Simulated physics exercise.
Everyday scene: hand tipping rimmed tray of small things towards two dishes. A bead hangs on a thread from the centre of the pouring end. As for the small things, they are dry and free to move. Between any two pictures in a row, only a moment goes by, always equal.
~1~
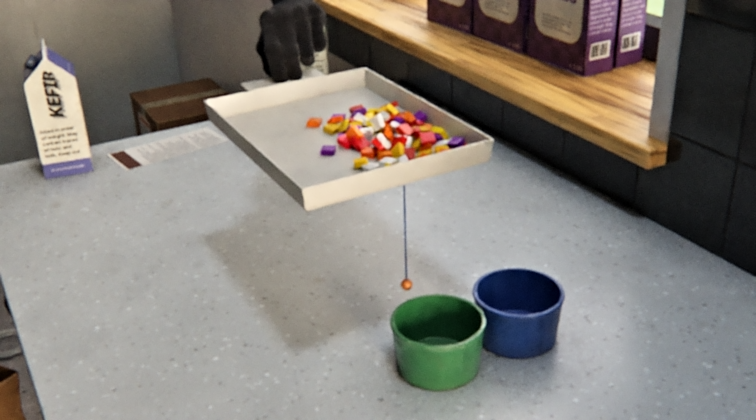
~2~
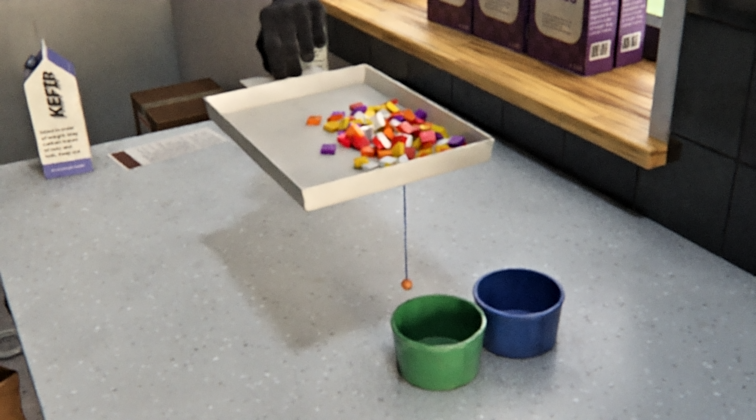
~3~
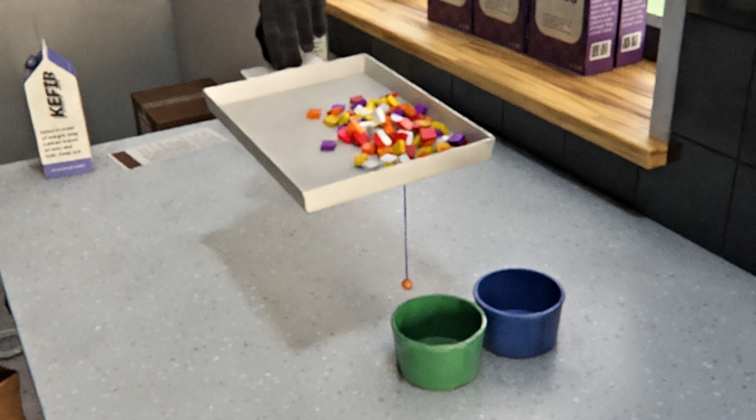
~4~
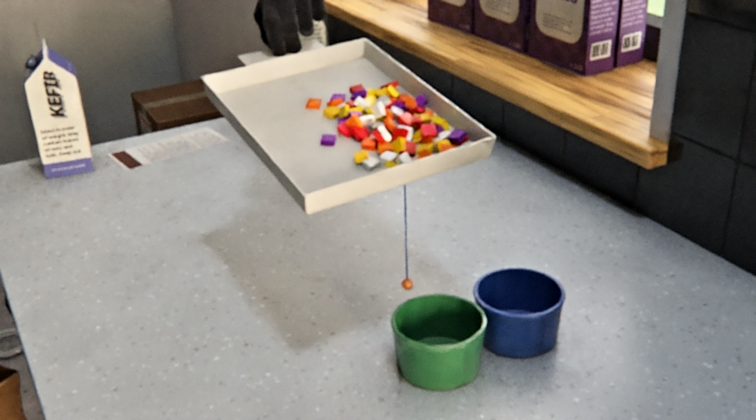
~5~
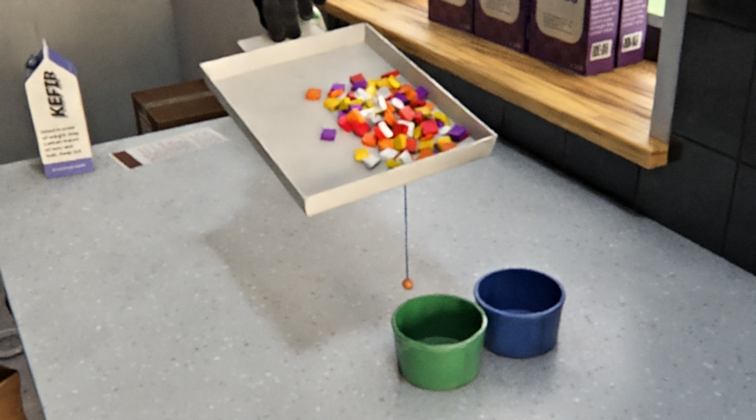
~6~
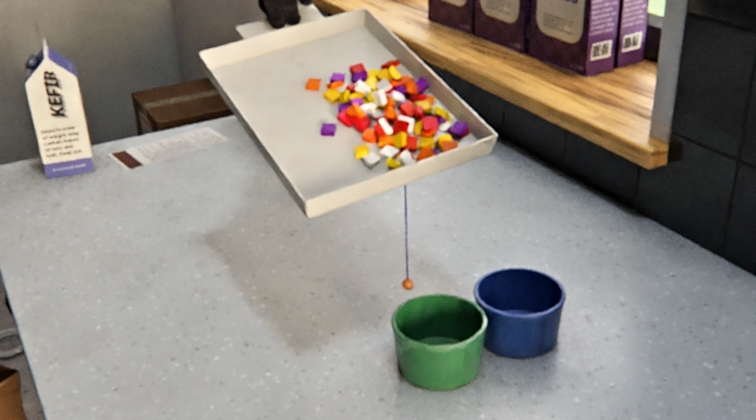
Gloved hand raising the back of a rimmed tray of colourful small pieces, gradually tilting it above green and blue dishes.
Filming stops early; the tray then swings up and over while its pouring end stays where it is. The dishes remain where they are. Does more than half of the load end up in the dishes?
No.
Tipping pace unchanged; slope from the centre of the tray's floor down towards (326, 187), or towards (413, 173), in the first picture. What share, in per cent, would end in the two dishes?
The first try would leave around 10 per cent there, the second around 80 per cent.
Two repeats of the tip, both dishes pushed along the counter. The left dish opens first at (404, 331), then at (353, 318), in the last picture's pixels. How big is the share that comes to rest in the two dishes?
Respectively 50 percent and 40 percent.
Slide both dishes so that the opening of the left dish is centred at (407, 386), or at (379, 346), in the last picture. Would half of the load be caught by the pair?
Well, a minority share the first time and a majority share the next.
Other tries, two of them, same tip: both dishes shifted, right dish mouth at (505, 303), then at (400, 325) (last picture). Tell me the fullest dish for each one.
Place 1: The one on the left side; place 2: The one on the right side.
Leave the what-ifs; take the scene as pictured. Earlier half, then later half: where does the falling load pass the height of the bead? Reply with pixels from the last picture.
Roughly (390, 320) first, then roughly (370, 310).
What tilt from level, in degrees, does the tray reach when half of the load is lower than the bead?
I'd say close to 110 degrees.
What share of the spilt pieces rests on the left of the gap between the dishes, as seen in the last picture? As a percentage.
Close to 90 per cent.
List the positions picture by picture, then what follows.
In the first picture, corners of the pouring end at (305, 187) and (489, 139), level; middle of the load at (390, 135), mosaic tiles; left dish at (463, 361); right dish at (544, 330); bead on its thread at (406, 284).
In the second picture, corners of the pouring end at (305, 187) and (490, 138), level; middle of the load at (390, 134).
In the third picture, corners of the pouring end at (305, 189) and (490, 137), tipped barely, lowest at the left corner; middle of the load at (390, 130).
In the fourth picture, corners of the pouring end at (306, 192) and (491, 136), tipped a little, lowest at the left corner; middle of the load at (390, 124).
In the fifth picture, corners of the pouring end at (307, 195) and (492, 135), tipped a little, lowest at the left corner; middle of the load at (391, 119).
In the sixth picture, corners of the pouring end at (307, 199) and (493, 134), tipped clearly, lowest at the left corner; middle of the load at (391, 113); left dish at (464, 361); right dish at (545, 330).
Soon after the last picture, tray tipped steeply; nearly all on the tray; a stray few in the air.
A little later, tray tipped past a quarter turn; about half on the tray; a small part in the left dish; about a quarter outside both; a small part in the air.
Later still, tray tipped past a quarter turn; about a third in the left dish; about two thirds outside both.
At rest, tray tipped past a quarter turn; about a third in the left dish; none in the right dish; about two thirds outside both.
